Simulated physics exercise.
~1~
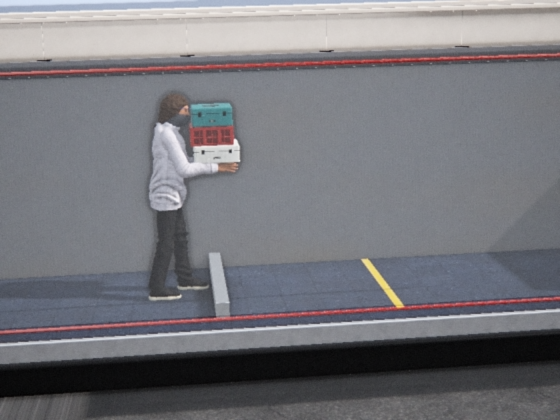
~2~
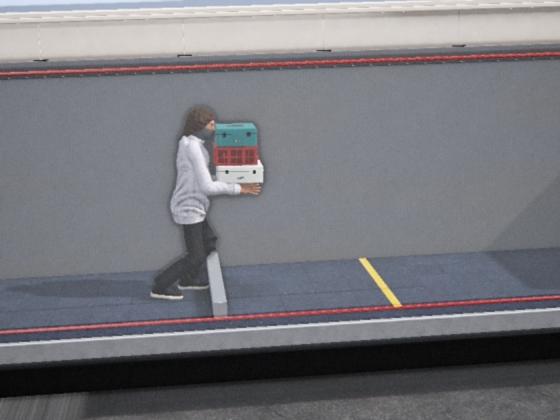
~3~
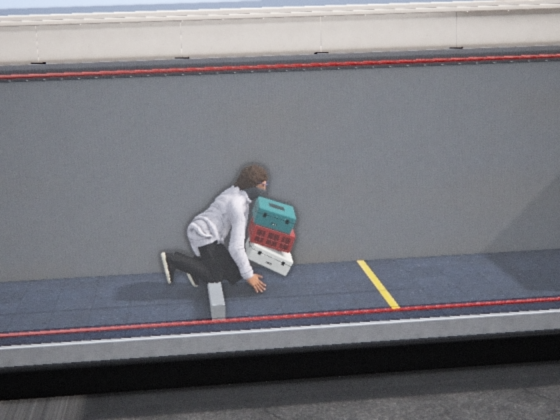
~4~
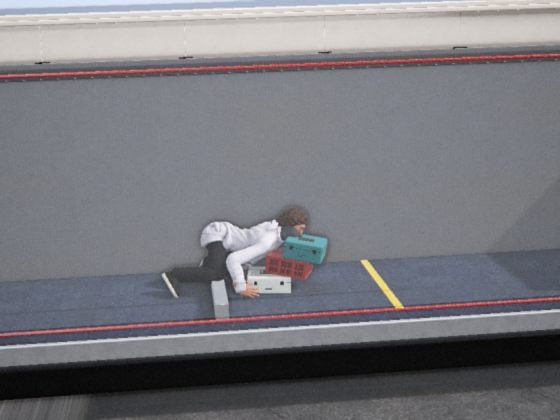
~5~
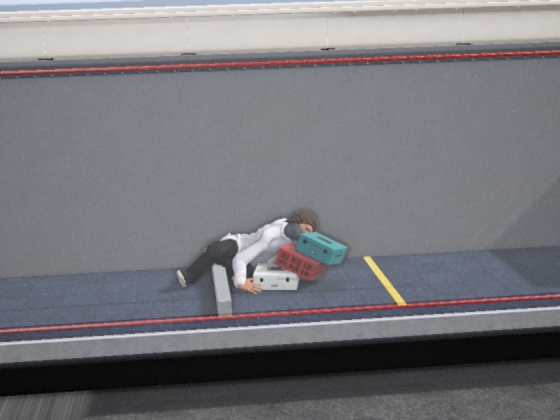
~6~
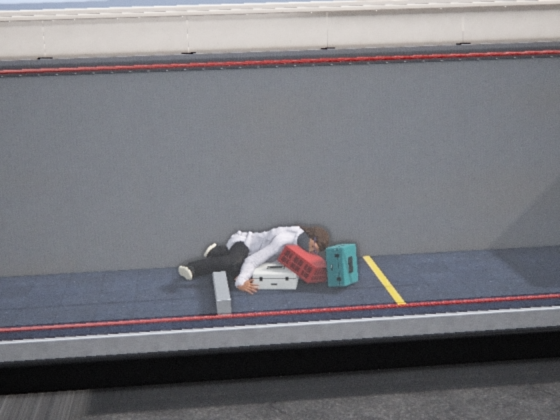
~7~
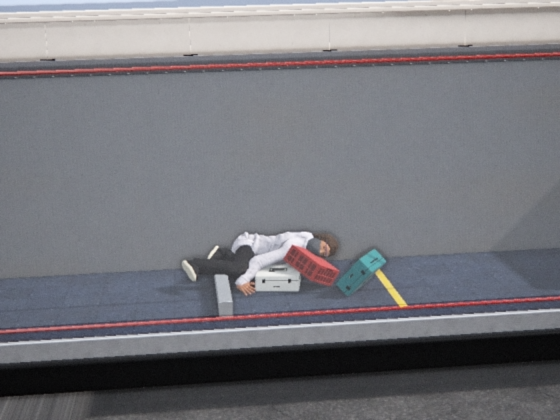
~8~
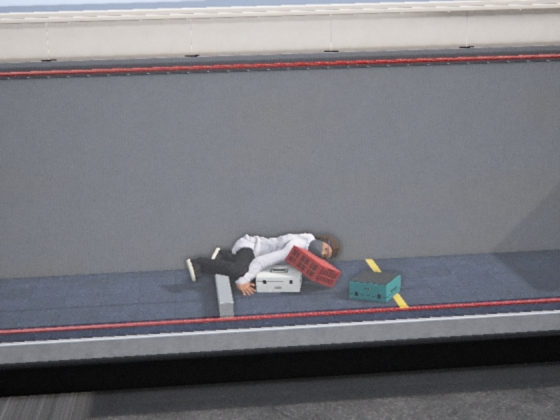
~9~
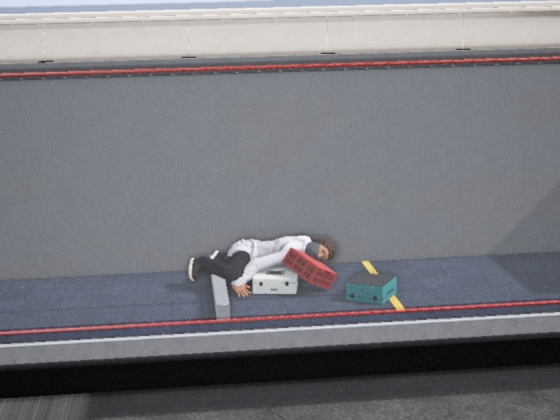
Person carrying stacked teal, red and white boxes tripping over a low barrier, falling flat, teal box tumbling onto yellow line.
